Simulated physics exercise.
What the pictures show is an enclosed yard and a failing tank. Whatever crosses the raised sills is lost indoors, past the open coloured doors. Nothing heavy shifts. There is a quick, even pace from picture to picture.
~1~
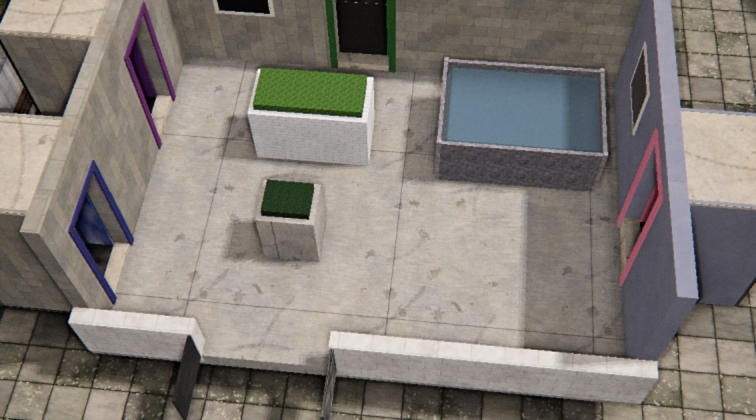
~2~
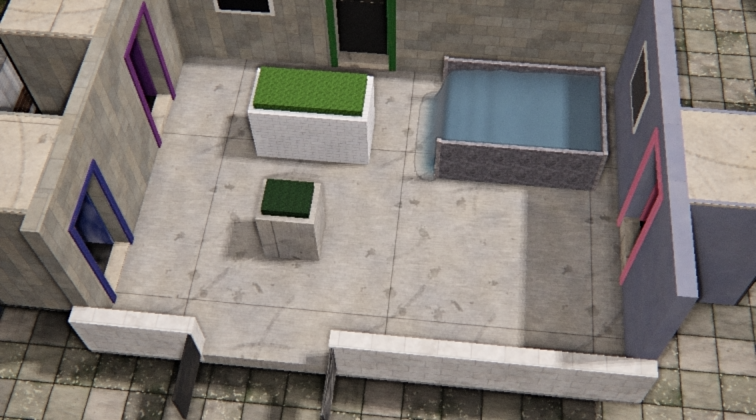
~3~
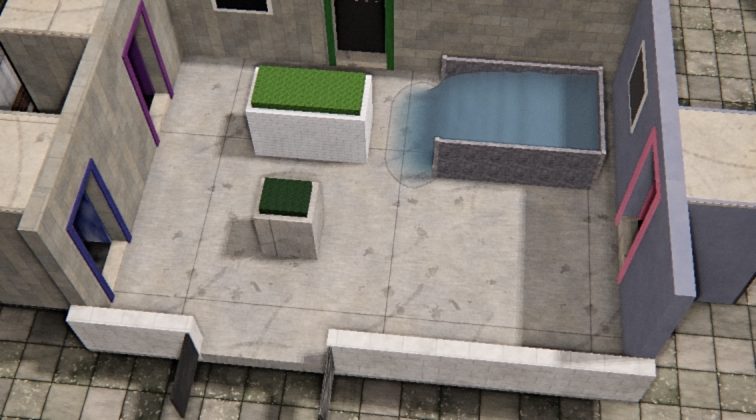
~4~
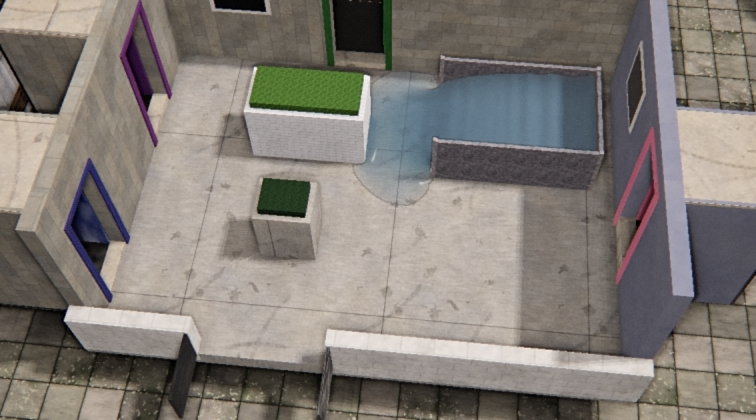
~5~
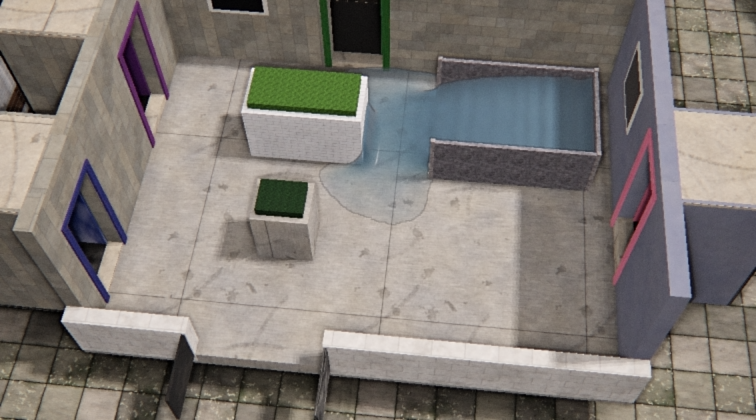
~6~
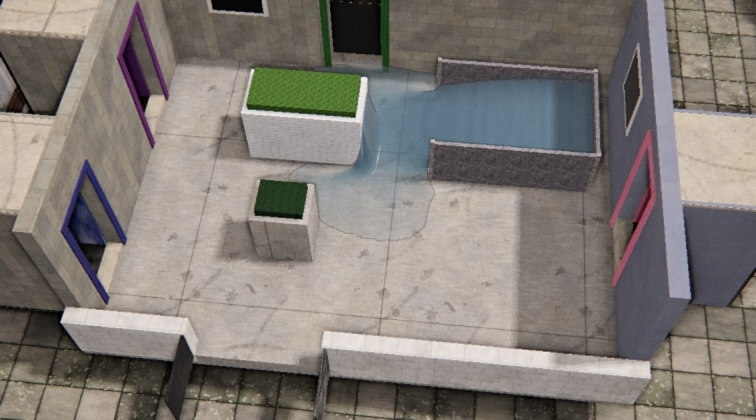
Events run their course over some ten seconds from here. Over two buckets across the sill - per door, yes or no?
Blue door yes, green door yes, purple door yes, pink door no.
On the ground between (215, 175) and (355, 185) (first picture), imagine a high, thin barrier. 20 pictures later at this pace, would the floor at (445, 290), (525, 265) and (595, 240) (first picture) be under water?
Point by point: First submerged, second not reached, third not reached.
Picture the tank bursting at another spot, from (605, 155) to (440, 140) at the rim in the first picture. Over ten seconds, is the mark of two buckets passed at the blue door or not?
Result for blue door: It tops the limit.
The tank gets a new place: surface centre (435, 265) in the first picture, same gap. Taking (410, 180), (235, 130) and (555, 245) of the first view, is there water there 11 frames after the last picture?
In the order asked: Reached by the flood, not reached, not reached.
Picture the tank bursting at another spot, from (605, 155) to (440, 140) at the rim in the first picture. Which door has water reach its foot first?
It's the pink-painted one.
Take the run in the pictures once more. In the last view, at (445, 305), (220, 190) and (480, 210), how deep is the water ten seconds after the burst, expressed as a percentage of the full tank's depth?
Approx. values, in order: 6 %, 4 %, 6 %.
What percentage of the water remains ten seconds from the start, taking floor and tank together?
Roughly 66 per cent.
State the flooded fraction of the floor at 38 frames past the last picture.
Estimate: Some 90 in a hundred.
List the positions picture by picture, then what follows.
In the first picture, still water in the water tank at (522, 109).
In the second picture, the front is at (440, 95), out from the gap at (443, 123).
In the third picture, water pours out at (441, 124) and has run to (410, 89).
In the fourth picture, the front is at (370, 89), out from the gap at (439, 126).
In the fifth picture, water pours out at (436, 128) and has run to a hidden place.
In the sixth picture, the front is at a hidden place, out from the gap at (436, 129).
A moment on, water covers 30 % of the floor; the blue door not reached, the green door under two buckets in, the purple door not reached, the pink door not reached.
Next, water covers 55 % of the floor; the blue door wet at the sill, nothing in, the green door far over two buckets in, the purple door wet at the sill, nothing in, the pink door not reached.
Then, water covers 70 % of the floor; the blue door under two buckets in, the green door far over two buckets in, the purple door over two buckets in, the pink door not reached.
Later, water covers 90 % of the floor; the blue door over two buckets in, the green door far over two buckets in, the purple door over two buckets in, the pink door wet at the sill, nothing in.
In the end, water covers 100 % of the floor; the blue door far over two buckets in, the green door far over two buckets in, the purple door over two buckets in, the pink door wet at the sill, nothing in.
